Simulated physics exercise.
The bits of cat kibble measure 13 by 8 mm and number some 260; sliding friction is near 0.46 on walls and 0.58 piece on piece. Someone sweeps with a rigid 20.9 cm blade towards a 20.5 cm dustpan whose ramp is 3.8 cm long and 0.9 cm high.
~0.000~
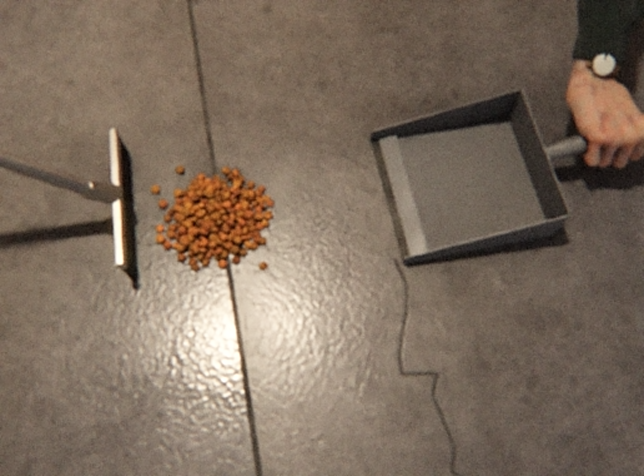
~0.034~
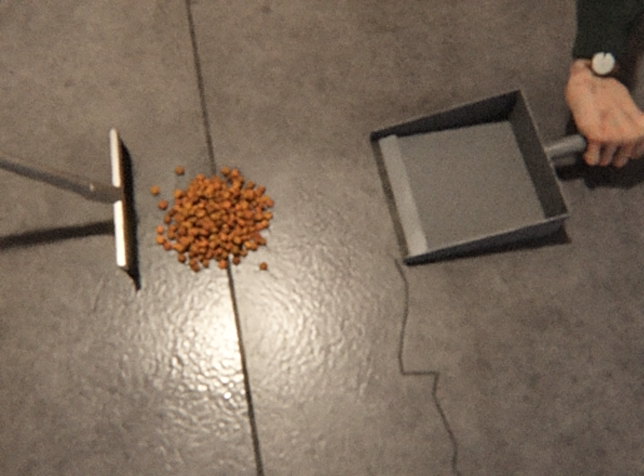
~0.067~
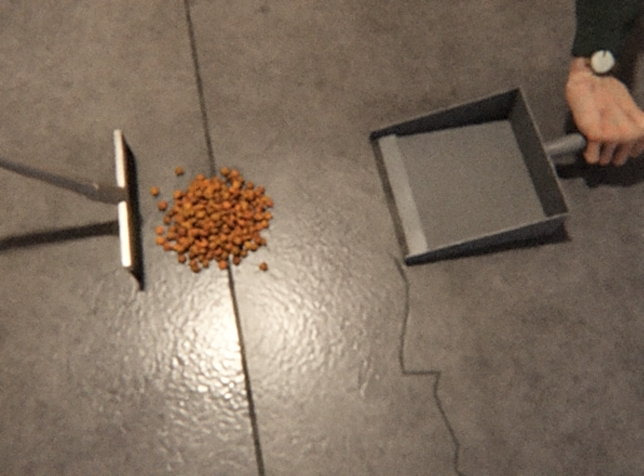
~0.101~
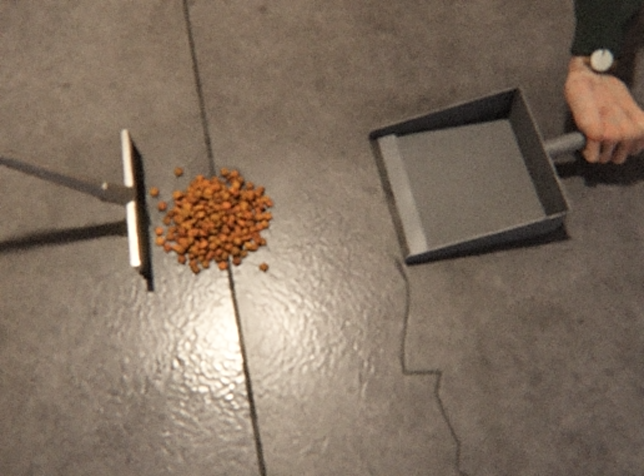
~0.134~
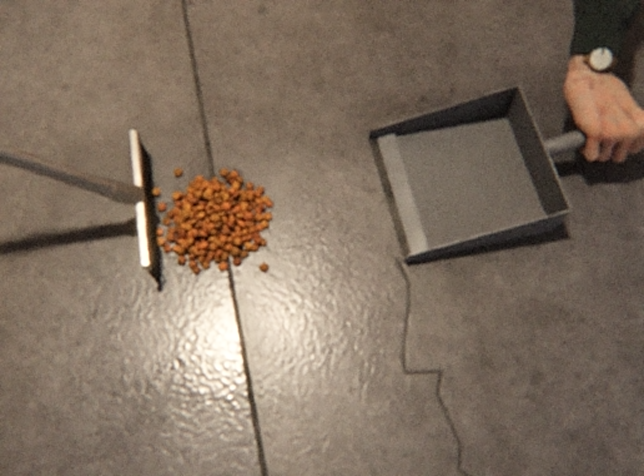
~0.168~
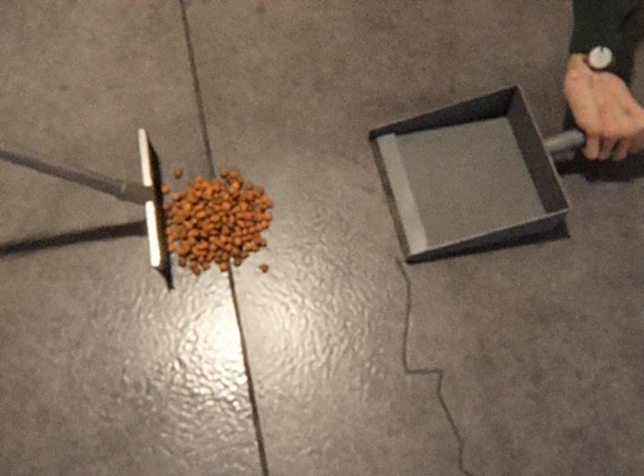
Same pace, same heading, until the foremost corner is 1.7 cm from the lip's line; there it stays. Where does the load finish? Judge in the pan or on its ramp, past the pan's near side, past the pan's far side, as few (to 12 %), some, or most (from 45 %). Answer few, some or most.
Pan: Most, near side: Few, far side: Few.
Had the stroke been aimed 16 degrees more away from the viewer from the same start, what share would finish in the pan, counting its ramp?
Then about 25 per cent.
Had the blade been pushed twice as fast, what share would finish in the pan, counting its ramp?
It would be near 60 per cent.
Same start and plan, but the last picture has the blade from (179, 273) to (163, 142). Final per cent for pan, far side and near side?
Pan 55, far 5, near 15.
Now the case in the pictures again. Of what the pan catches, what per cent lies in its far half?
Roughly 50 per cent.
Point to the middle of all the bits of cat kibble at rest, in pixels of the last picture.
Near (394, 197).
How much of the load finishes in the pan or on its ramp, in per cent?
Roughly 60 per cent.
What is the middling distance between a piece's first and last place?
About 26 cm.
Then, at 0.54 s, middle of the blade 18 cm from the lip; 0 % over the lip, far side 5 %, near side 0 %.
After 0.79 s, middle of the blade 8 cm from the lip; 0 % over the lip, far side 5 %, near side 0 %.
Then, at 1.15 s, middle of the blade 2 cm from the lip; 60 % over the lip, far side 5 %, near side 5 %.
By 1.5 s all is still; pan 60 %, near side 5 %, far side 5 %, in front of the lip or behind the blade 35 %.
